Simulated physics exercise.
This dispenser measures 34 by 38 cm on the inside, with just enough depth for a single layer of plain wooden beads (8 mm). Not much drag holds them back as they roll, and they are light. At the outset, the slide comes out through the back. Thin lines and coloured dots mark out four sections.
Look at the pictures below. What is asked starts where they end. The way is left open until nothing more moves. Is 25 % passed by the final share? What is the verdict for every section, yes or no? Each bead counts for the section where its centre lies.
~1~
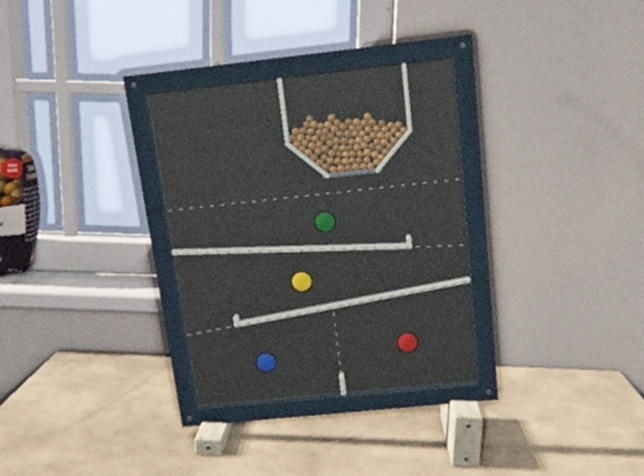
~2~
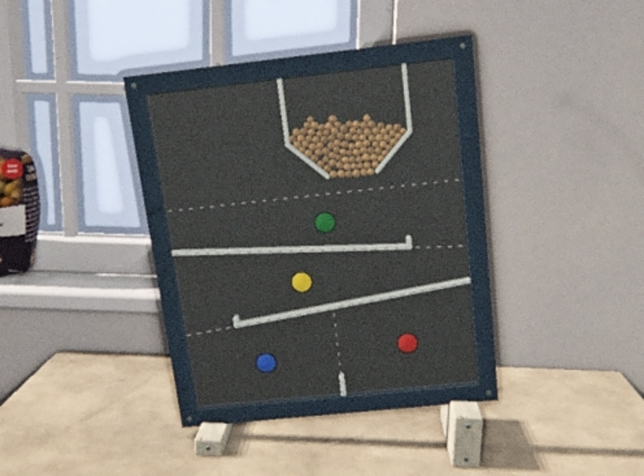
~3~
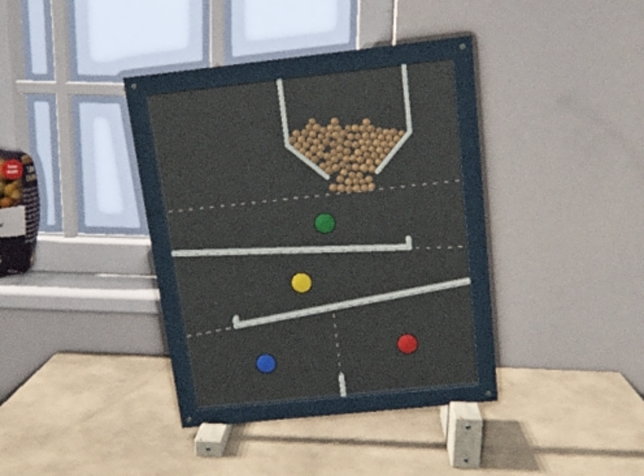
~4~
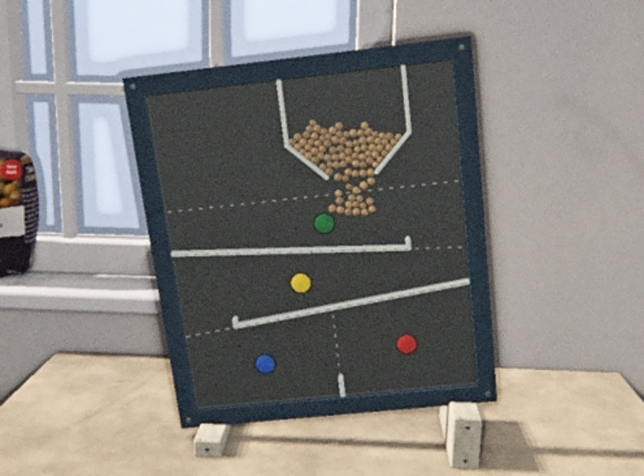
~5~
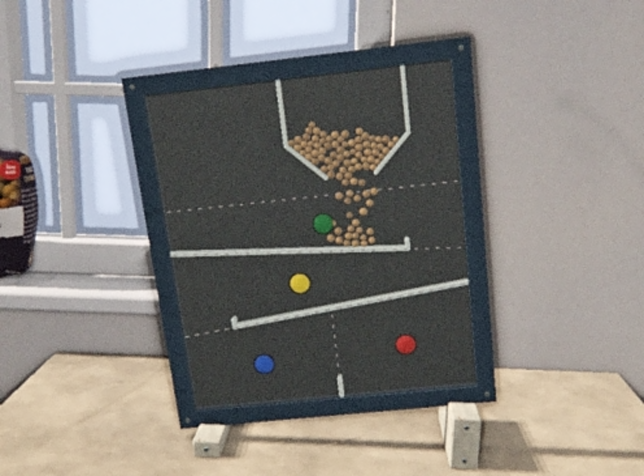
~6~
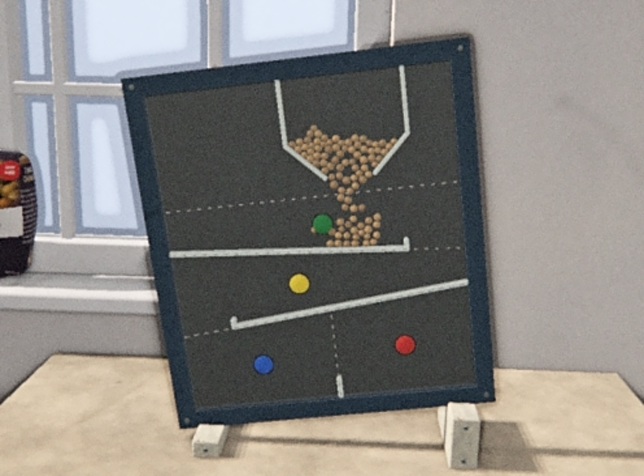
Verdicts - red section: No, blue section: No, green section: Yes, yellow section: No.
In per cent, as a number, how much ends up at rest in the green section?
Near 90 in a hundred, I'd say.
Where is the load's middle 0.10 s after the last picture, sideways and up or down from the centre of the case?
Some 3 cm right and 5 cm above.
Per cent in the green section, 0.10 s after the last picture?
60 %.
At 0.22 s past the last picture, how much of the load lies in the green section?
Share: About 95 percent.
Then, 0.10 s after the last picture, the beads' middle is 3 cm right of and 5 cm above the centre; green 60 %.
Then, 0.22 s after the last picture, the beads' middle is 3 cm right of and 2 cm above the centre; green 95 %.
Then, 0.45 s after the last picture, the beads' middle is 2 cm right of and level with the centre; green 90 %, yellow 10 %.
At rest 1.5 s after the last picture, red 0 %, blue 0 %, green 90 %, yellow 10 %.
